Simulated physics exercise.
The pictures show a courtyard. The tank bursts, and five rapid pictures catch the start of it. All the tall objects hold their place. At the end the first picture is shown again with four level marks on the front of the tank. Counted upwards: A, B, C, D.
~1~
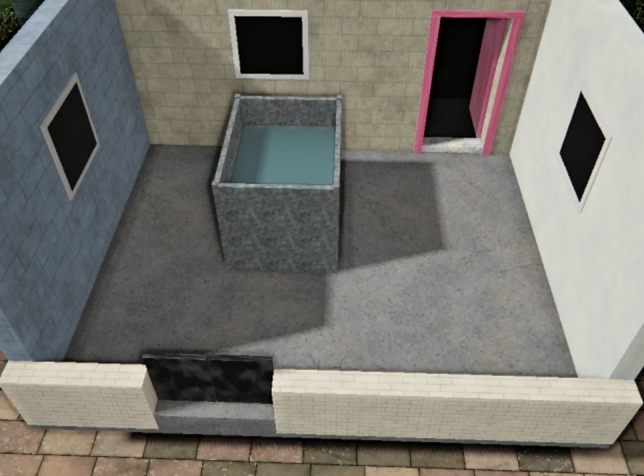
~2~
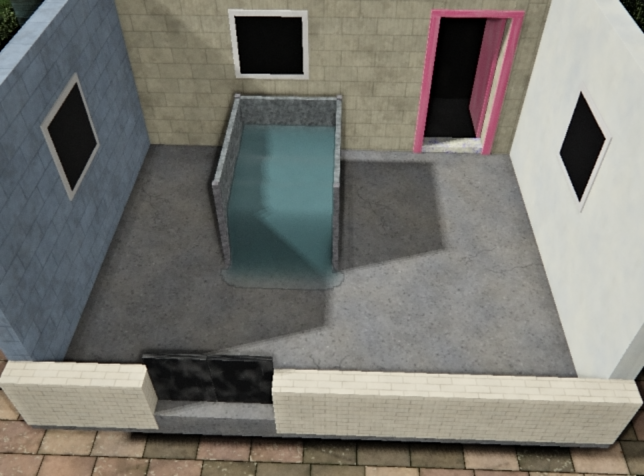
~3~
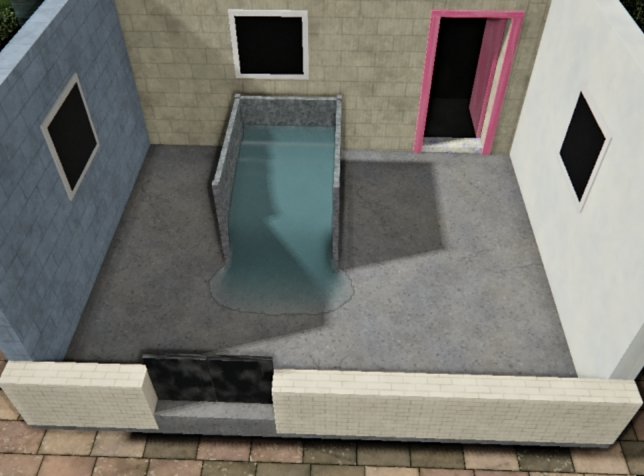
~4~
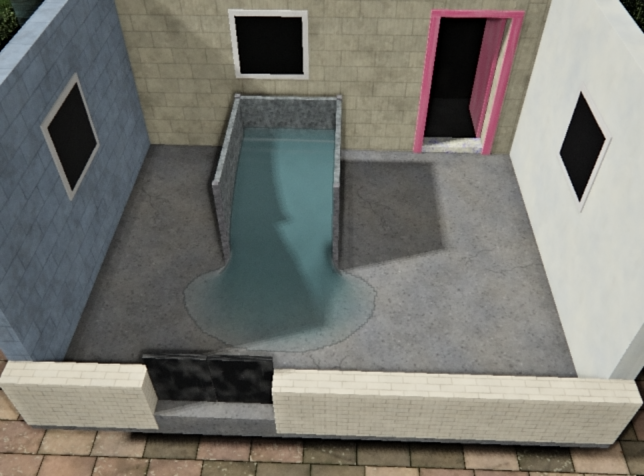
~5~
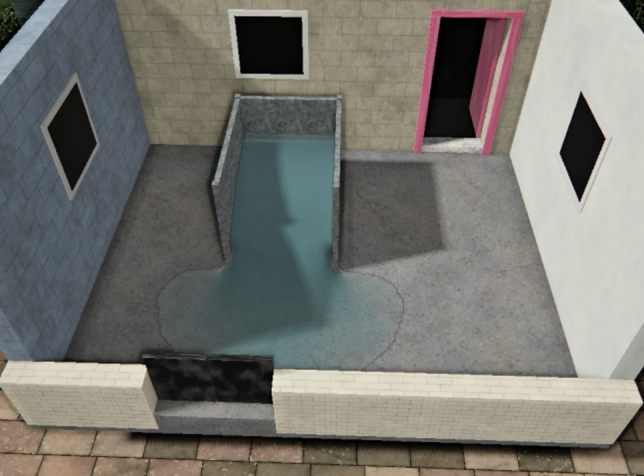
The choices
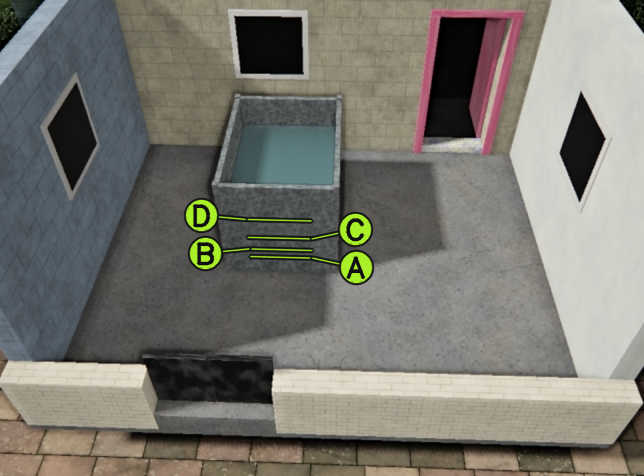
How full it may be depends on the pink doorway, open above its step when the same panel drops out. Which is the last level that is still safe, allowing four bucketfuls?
Choose C.
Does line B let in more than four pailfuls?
No.
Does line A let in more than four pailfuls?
No, that is safe.
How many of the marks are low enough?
Three.
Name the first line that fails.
D it is.
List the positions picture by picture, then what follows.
Water in the tank at rest, its middle at (284, 163); foot of the pink doorway at (451, 152); shut gate at (210, 364).
Water covers 2 % of the ground and shows as far out as (340, 274).
Water covers 4 % of the ground and shows as far out as (344, 293).
Water covers 10 % of the ground and shows as far out as (338, 330).
Water covers 17 % of the ground and shows as far out as (382, 331).
On the marked copy, A at (281, 257); B at (280, 249); C at (279, 238); D at (278, 220); from the bottom up A, B, C, D.
With A, nothing gets over.
With B, nothing gets over.
With C, a splash gets over, under a bucket.
With D, about 8 bucketfuls get in.
